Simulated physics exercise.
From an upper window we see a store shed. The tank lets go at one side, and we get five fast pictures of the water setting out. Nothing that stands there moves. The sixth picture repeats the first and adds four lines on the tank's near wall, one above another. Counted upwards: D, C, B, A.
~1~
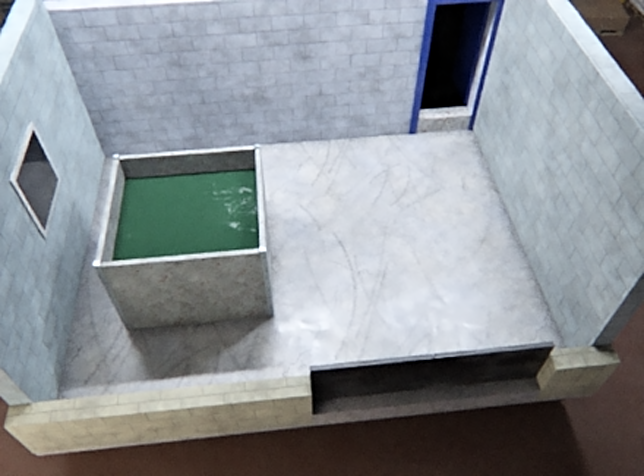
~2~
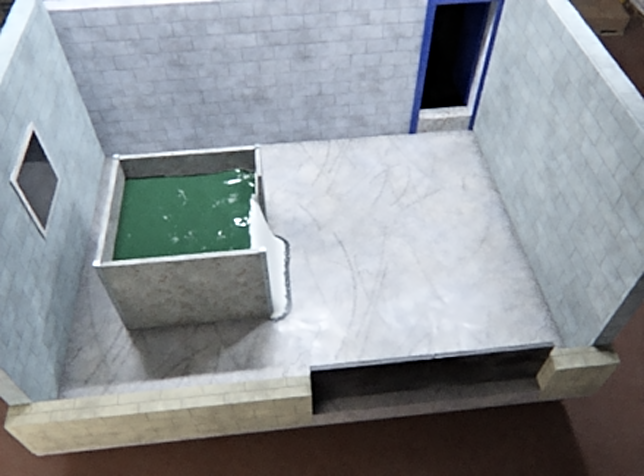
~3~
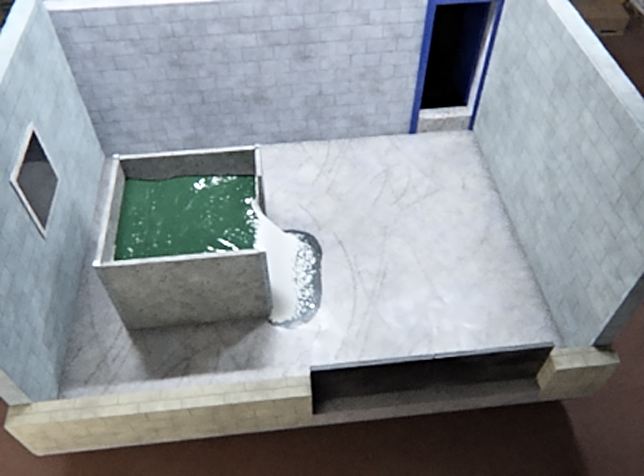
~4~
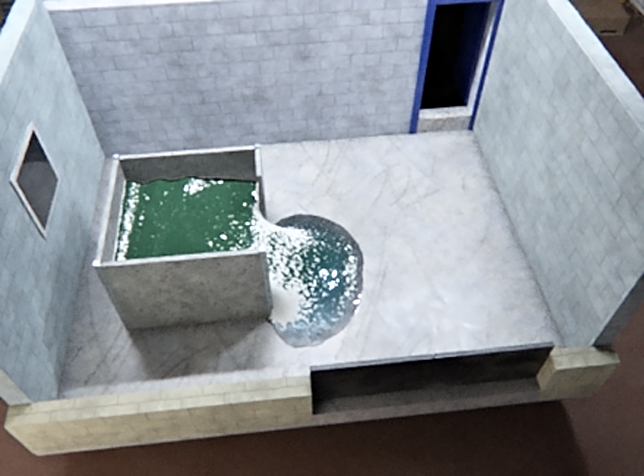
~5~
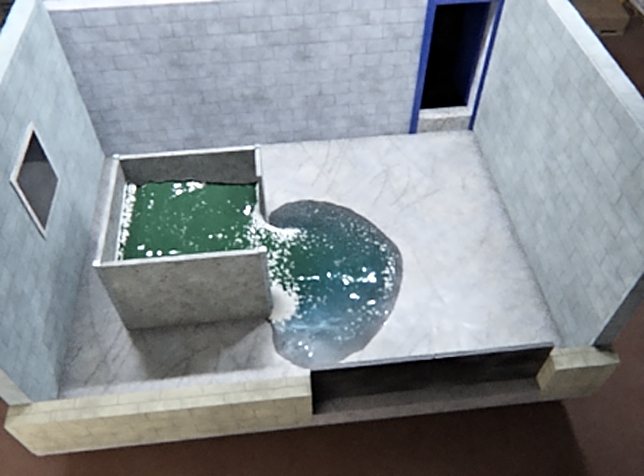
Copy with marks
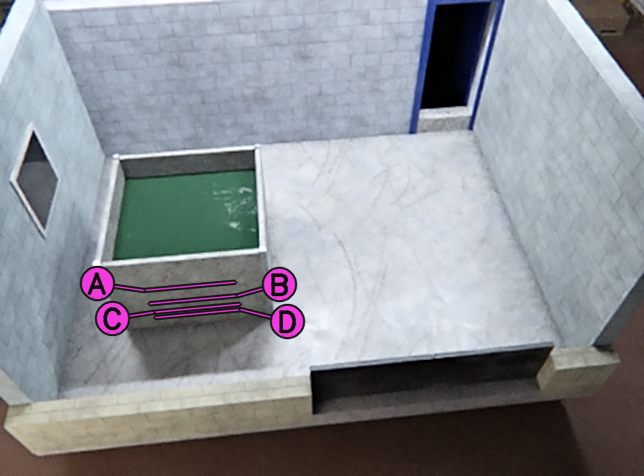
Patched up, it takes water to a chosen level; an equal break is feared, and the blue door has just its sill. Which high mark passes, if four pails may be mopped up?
Go for A.
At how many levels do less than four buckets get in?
All four.
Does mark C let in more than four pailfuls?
No.
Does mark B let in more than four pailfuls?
No.
In magenta, A at (189, 286); B at (193, 299); C at (196, 308); D at (198, 313); from the bottom up D, C, B, A.
For mark A, a splash gets over, under a bucket.
For mark B, nothing gets over.
For mark C, nothing gets over.
For mark D, nothing gets over.
